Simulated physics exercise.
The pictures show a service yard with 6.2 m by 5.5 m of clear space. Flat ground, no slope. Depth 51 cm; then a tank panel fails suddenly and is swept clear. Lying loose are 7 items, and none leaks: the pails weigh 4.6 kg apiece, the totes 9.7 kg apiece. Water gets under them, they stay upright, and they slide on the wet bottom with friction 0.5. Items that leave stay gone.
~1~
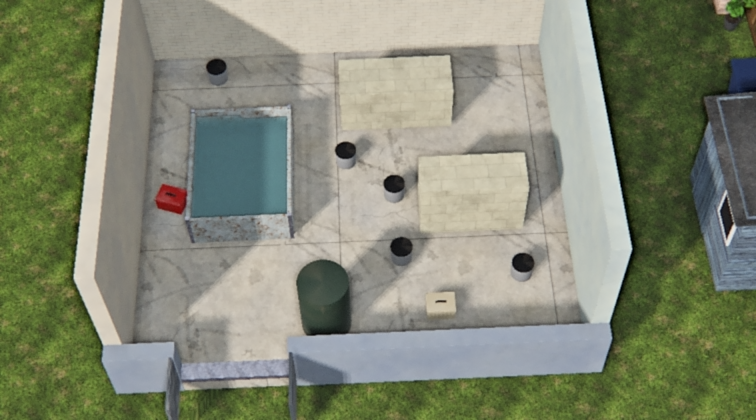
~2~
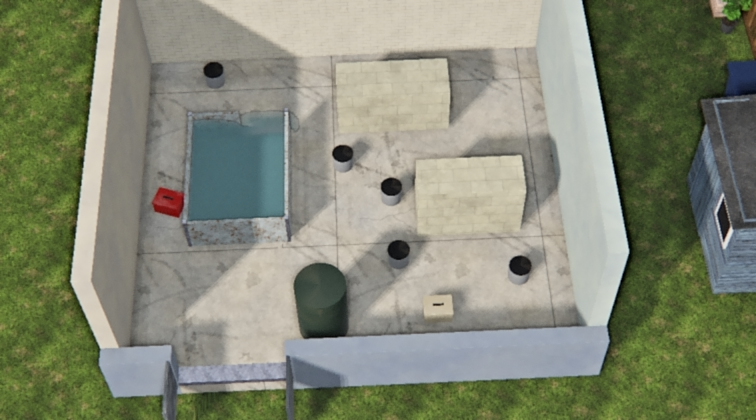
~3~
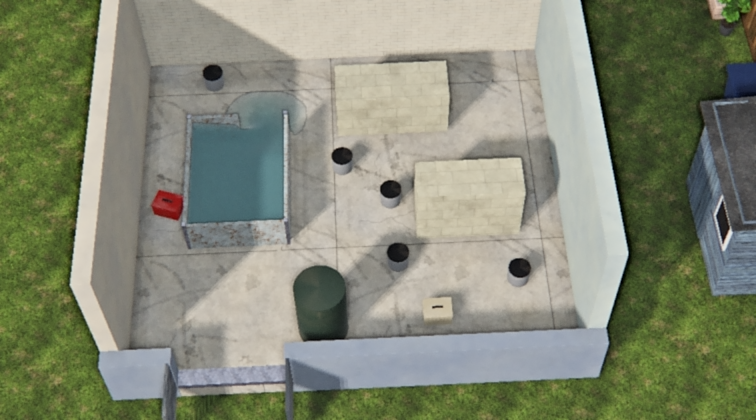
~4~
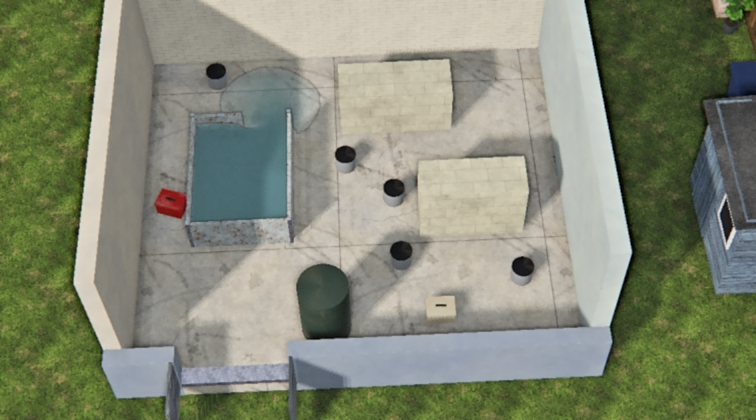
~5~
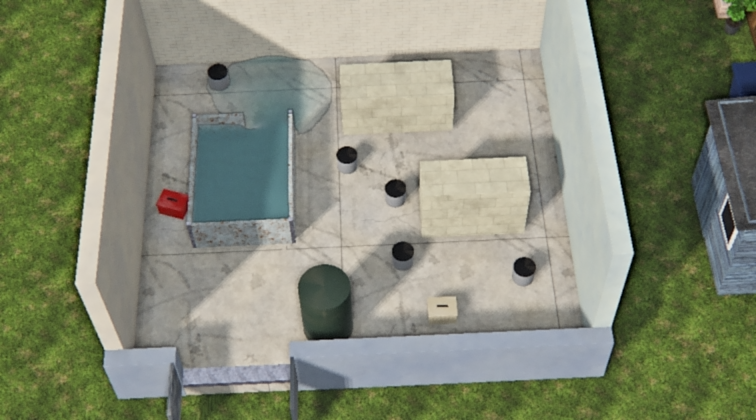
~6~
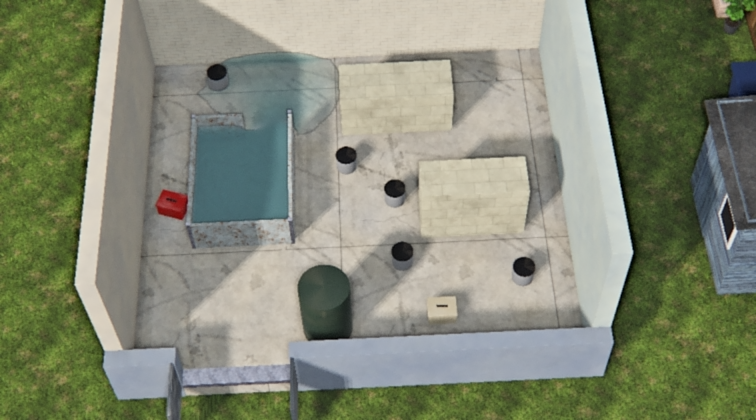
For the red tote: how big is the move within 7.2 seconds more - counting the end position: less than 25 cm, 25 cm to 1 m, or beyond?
It ends a long distance off.
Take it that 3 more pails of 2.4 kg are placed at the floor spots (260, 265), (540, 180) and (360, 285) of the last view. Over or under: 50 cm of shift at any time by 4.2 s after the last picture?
Well, in that order it's lower, higher and lower.
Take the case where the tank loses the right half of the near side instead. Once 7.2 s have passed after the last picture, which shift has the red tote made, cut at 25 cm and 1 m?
In that case the red tote stays put.
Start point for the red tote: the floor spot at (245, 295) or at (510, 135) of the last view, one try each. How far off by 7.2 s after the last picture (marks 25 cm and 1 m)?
From the first place it is barely disturbed; from the second it shuffles over a little.
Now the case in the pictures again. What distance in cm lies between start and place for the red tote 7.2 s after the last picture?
About 250 cm.
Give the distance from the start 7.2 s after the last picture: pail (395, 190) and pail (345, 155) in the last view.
Respectively: 0 cm / 0 cm.
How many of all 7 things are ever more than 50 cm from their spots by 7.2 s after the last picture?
2 in all.
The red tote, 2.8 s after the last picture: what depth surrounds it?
Depth: About 6 cm.
Then, 0.9 s after the last picture the red tote is near (172, 200), 0.0 m from its start, aground; 0 of 7 are out; 0 afloat.
Then, 2.8 s after the last picture the red tote is near (168, 216), 0.3 m from its start, aground; 0 of 7 are out; 0 afloat.
Then, 4.8 s after the last picture the red tote is near (161, 305), 1.8 m from its start, aground; 0 of 7 are out; 0 afloat.
Then, 7.2 s after the last picture the red tote is near (177, 343), 2.4 m from its start, aground; 0 of 7 are out; 0 afloat.
